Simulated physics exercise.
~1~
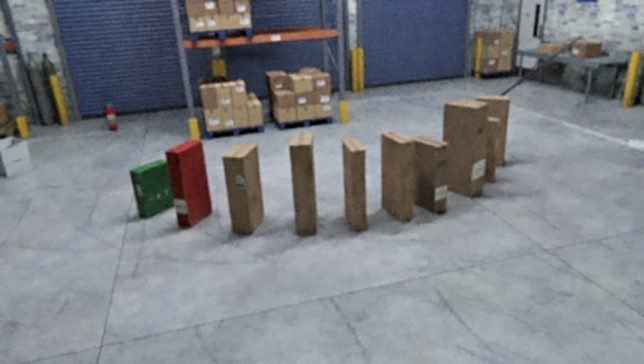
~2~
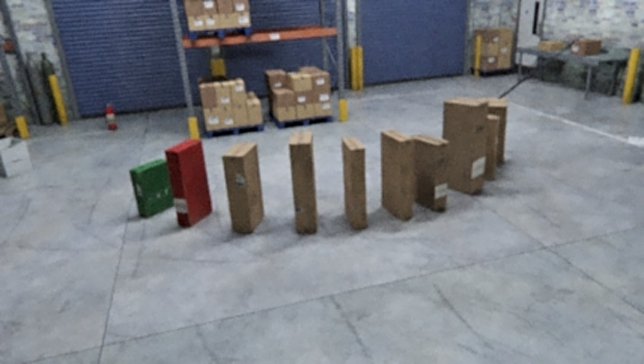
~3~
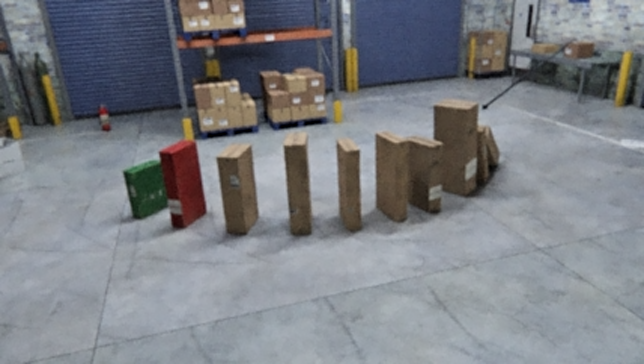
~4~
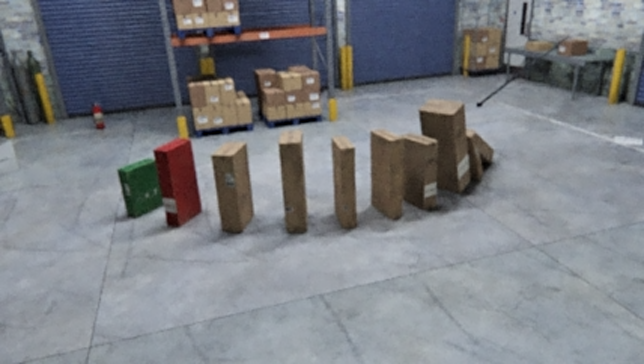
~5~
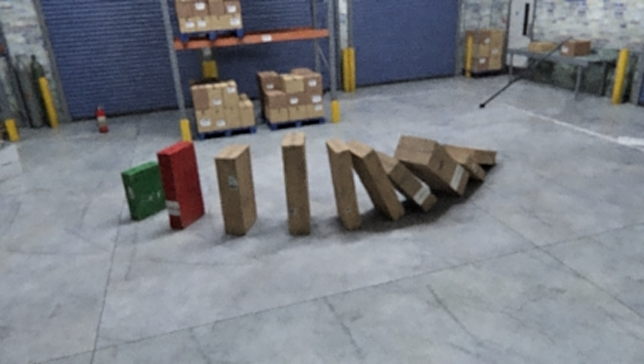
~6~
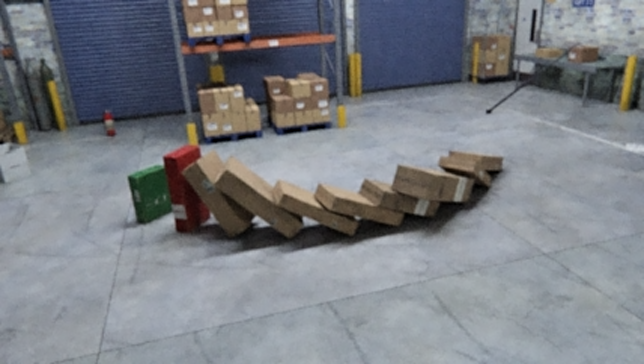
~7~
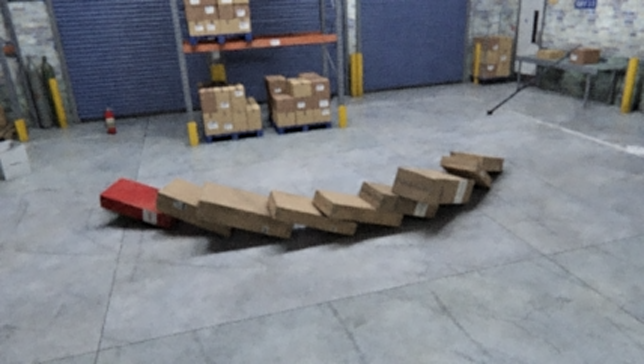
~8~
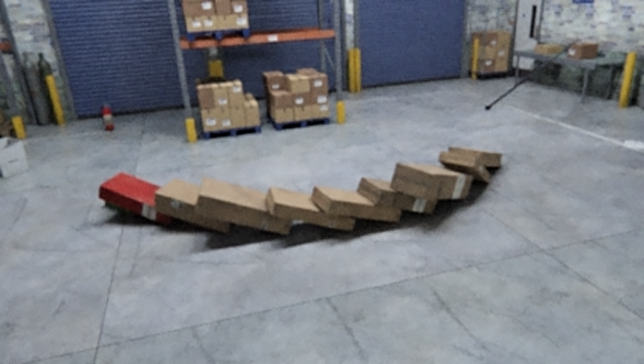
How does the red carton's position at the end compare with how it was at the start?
At the start the red carton stands upright on edge, but by the end it has fallen toward the left and lies on its side.
